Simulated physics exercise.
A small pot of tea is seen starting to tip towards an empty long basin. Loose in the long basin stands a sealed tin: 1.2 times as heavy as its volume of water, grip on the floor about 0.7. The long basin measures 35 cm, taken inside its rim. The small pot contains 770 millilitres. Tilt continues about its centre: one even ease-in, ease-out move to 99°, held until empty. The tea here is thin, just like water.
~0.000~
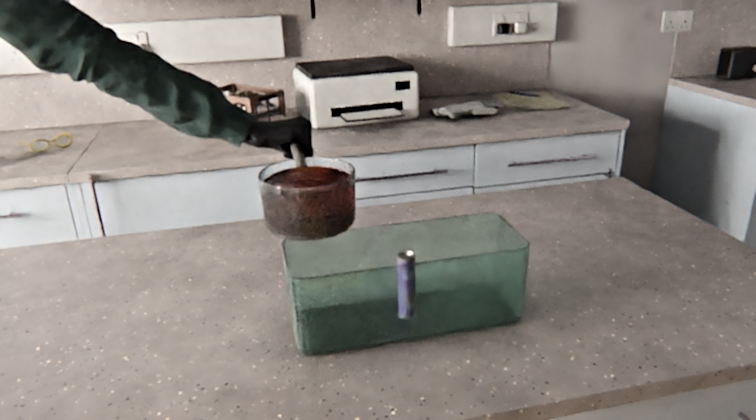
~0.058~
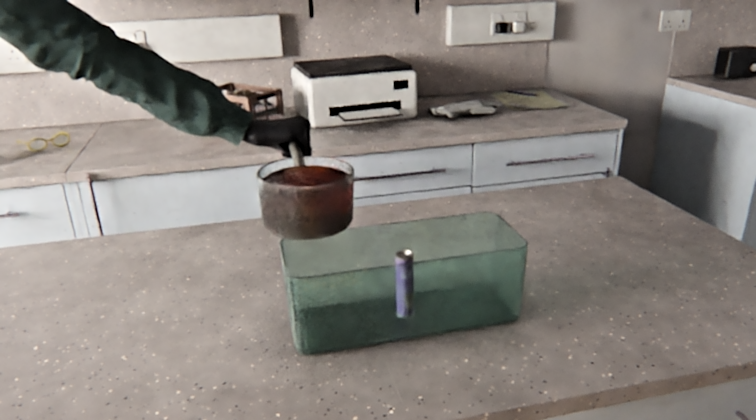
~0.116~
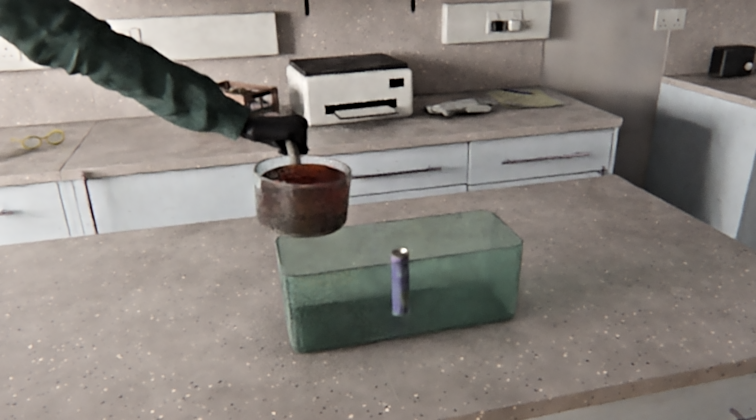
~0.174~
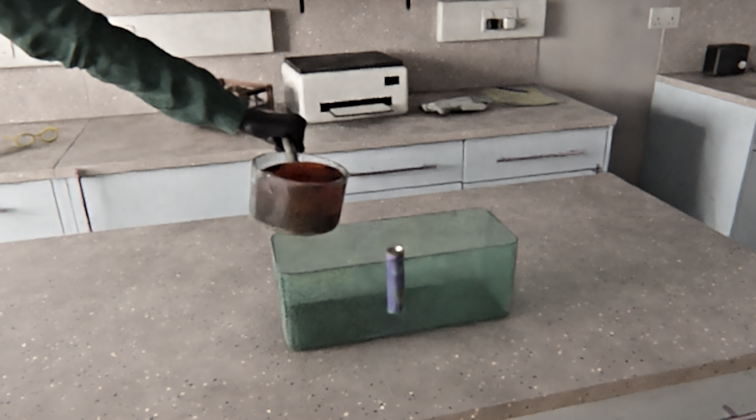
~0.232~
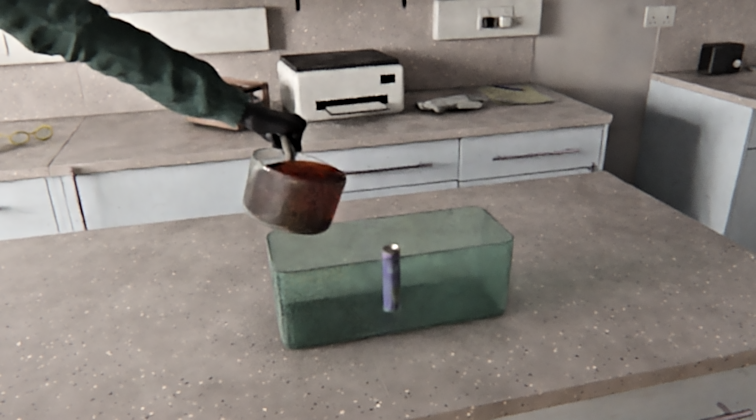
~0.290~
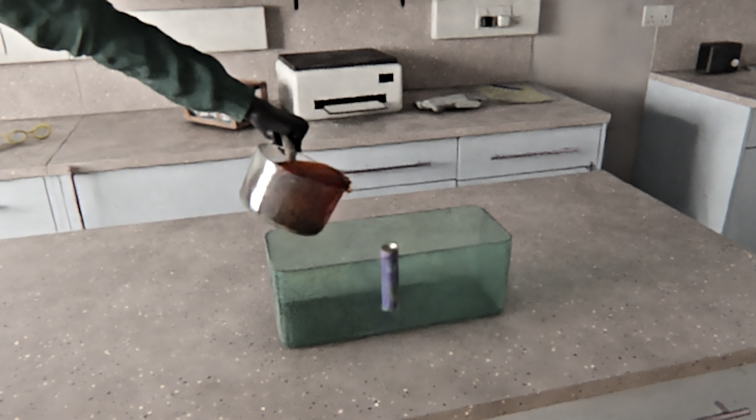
At the start, a gloved hand holds a small pot of reddish-brown liquid level above a long, clear greenish basin on a speckled counter, with a small cylinder at its front. The view drifts slightly, and the hand gradually tilts the pot to the right until its lip leans toward the basin.
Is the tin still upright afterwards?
It tilts over.
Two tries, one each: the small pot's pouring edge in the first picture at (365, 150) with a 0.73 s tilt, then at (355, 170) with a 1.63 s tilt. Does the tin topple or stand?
Trial 1 - tin stays standing; trial 2 - tin stays standing.
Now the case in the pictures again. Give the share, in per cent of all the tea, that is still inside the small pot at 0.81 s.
What remains is about 10 percent of it all.
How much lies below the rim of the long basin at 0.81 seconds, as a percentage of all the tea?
Value: Approx. 86 %.
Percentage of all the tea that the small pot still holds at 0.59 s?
Portion remaining: Approx. 40 per cent.
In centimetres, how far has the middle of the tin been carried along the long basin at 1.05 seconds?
Reading: Roughly 6 cm.
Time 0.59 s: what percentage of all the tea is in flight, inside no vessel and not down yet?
24 %.
After 0.59 s the tilt is 84° and 40 per cent is still to pour; the tin stands where it began.
After 0.81 s the tilt is 99° and 10 per cent is still to pour; the tin leans 9°.
After 1.05 s the tilt is 99° and 2 per cent is still to pour; the tin lies on its side.
After 1.30 s the tilt is 99° and 0 per cent is still to pour; the tin lies on its side.
In the end the tin lies on its side.
